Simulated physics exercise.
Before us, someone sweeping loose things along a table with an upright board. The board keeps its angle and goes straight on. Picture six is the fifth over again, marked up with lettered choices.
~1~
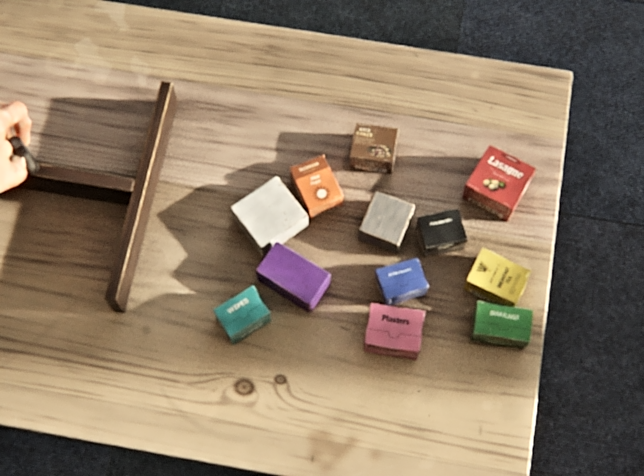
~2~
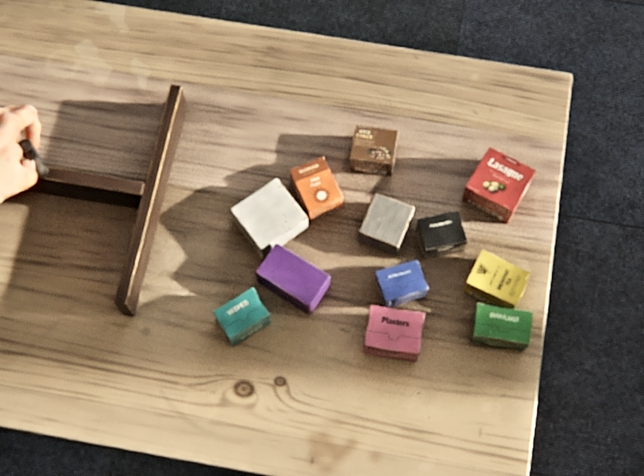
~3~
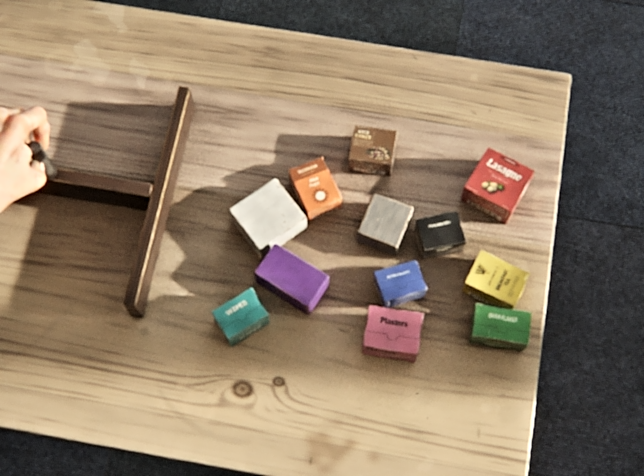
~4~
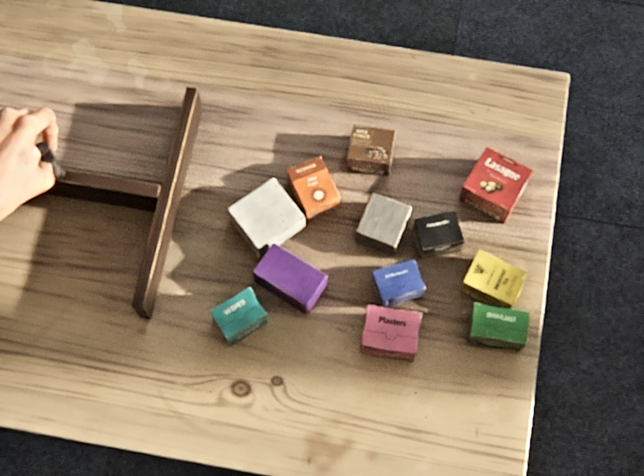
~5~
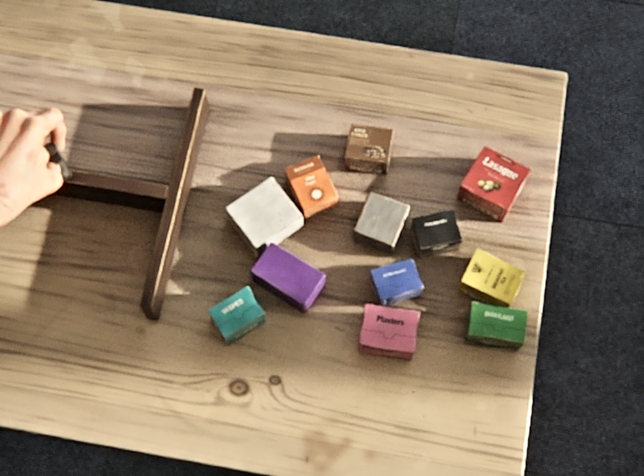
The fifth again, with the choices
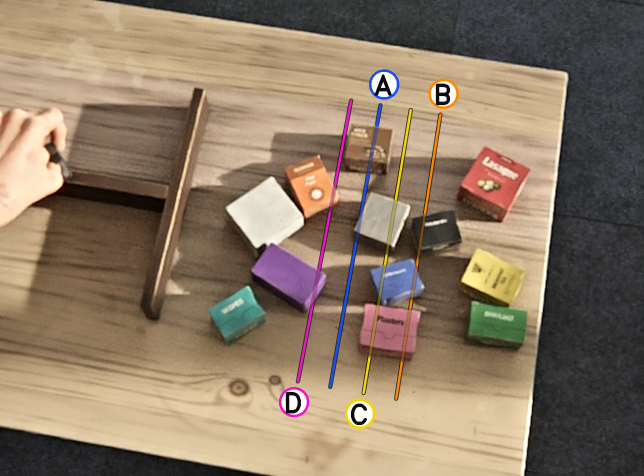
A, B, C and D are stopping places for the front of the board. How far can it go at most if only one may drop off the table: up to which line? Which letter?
As far as mark B.
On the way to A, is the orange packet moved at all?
Yes.
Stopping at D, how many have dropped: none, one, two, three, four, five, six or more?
The count is none.
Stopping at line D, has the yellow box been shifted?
No.
On the marked copy, A at (357, 239); B at (419, 250); C at (388, 245); D at (326, 234).
Taking B. A third of the way, board (262, 208); turquoise box (277, 324); orange packet (333, 180).
Two thirds of the way, board (352, 223); yellow box (507, 284); black packet (478, 236).
When it is over, board (417, 233); black packet (544, 241); yellow box (525, 288); none fallen.
As for the rest, A is within the limit but short; C is within the limit but short; D is within the limit but short.
